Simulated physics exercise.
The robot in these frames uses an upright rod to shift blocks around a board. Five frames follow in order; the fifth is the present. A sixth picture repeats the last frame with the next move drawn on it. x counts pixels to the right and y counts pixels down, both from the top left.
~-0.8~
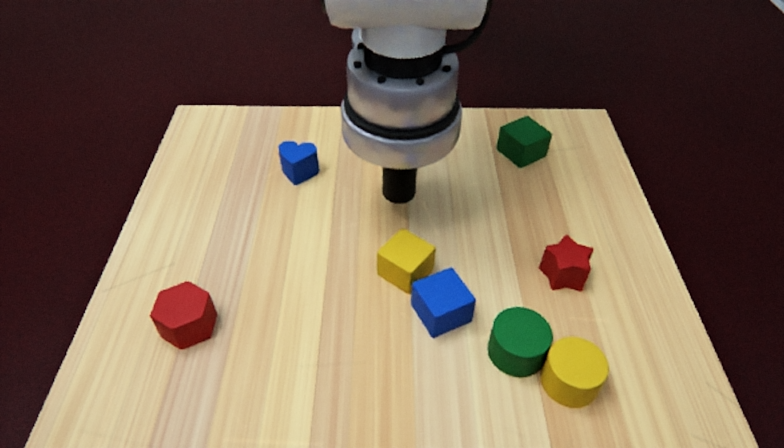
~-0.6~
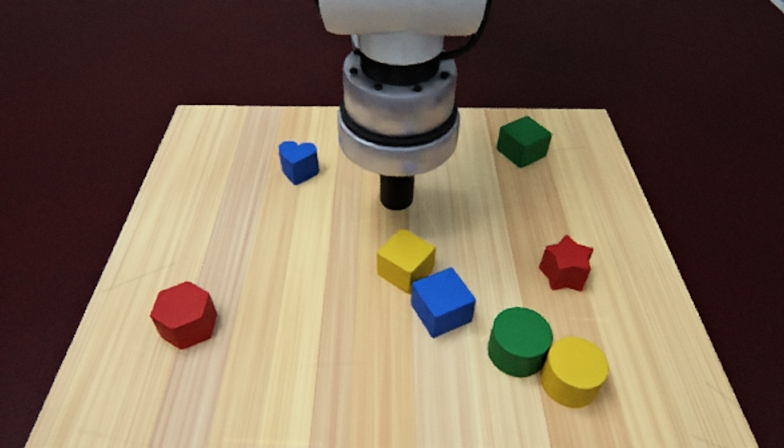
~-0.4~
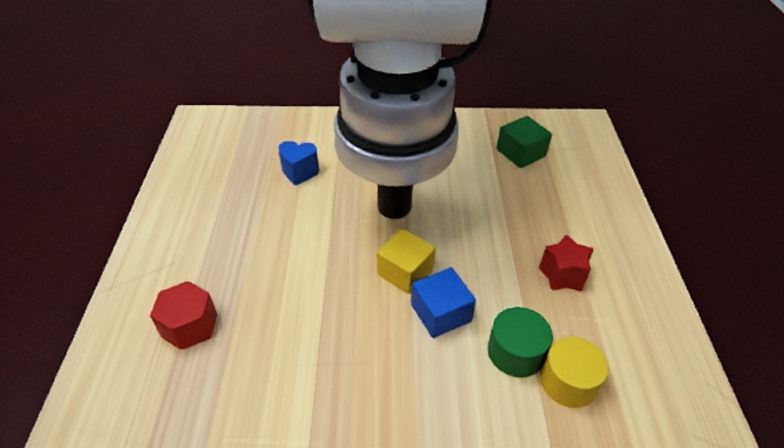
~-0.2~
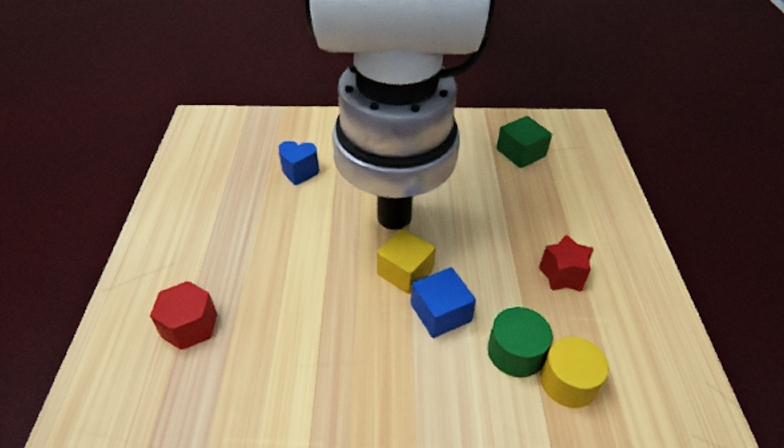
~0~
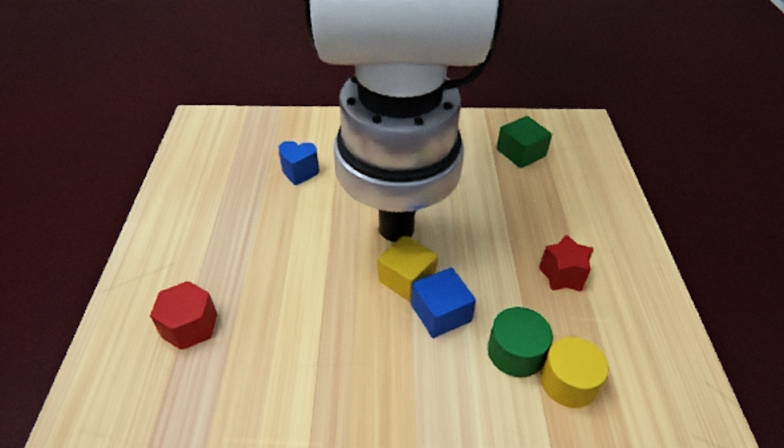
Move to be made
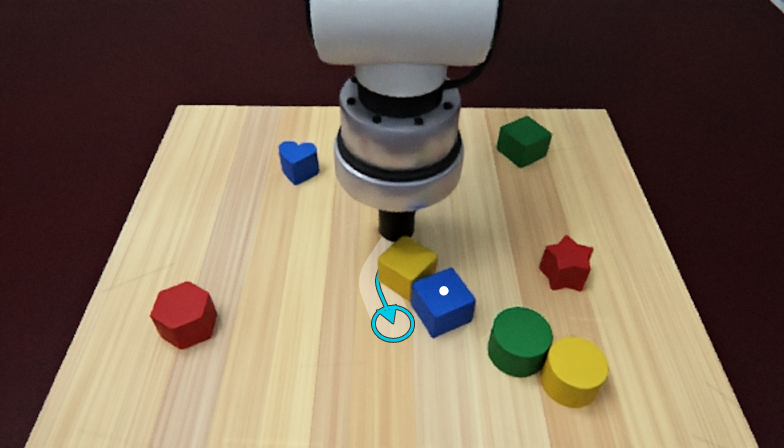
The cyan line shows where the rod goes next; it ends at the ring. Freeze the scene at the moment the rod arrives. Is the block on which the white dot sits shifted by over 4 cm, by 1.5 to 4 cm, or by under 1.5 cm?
Long, over 4 cm.
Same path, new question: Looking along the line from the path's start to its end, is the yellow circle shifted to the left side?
I'd say yes.
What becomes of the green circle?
It will end up elsewhere.
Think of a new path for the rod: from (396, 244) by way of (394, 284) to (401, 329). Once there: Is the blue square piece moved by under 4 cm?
Final answer: No.
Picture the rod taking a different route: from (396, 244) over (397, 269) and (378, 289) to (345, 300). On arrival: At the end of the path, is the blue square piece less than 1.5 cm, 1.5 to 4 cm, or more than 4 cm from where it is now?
The distance will be 1.5 to 4 cm.
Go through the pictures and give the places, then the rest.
Rod tip at (399, 193); block tops, yellow square piece at (406, 249); blue square piece at (444, 291); green circle at (523, 331); yellow circle at (579, 361), in the first picture.
Rod at (397, 199); blocks unchanged, in the second picture.
Rod at (395, 207); blocks unchanged, in the third picture.
Rod at (394, 218); blocks unchanged, in the fourth picture.
Rod at (397, 230); yellow square piece at (408, 256); blue square piece at (444, 291); green circle at (523, 331); yellow circle at (579, 361), in the fifth picture.
Path on the board, from (396, 244) through (382, 268) and (381, 295) to (393, 323); the dot is on the blue square piece.
On the path given first. One third of the way, rod at (381, 254); yellow square piece at (411, 269); blue square piece at (445, 295), turned 15° anticlockwise.
Two thirds of the way, rod at (381, 281); yellow square piece at (418, 292), turned 15° anticlockwise; blue square piece at (463, 309), turned 40° anticlockwise.
At the end, rod at (393, 309); yellow square piece at (436, 318), turned 30° anticlockwise; blue square piece at (486, 324), turned 55° anticlockwise; green circle at (542, 335); yellow circle at (597, 368).
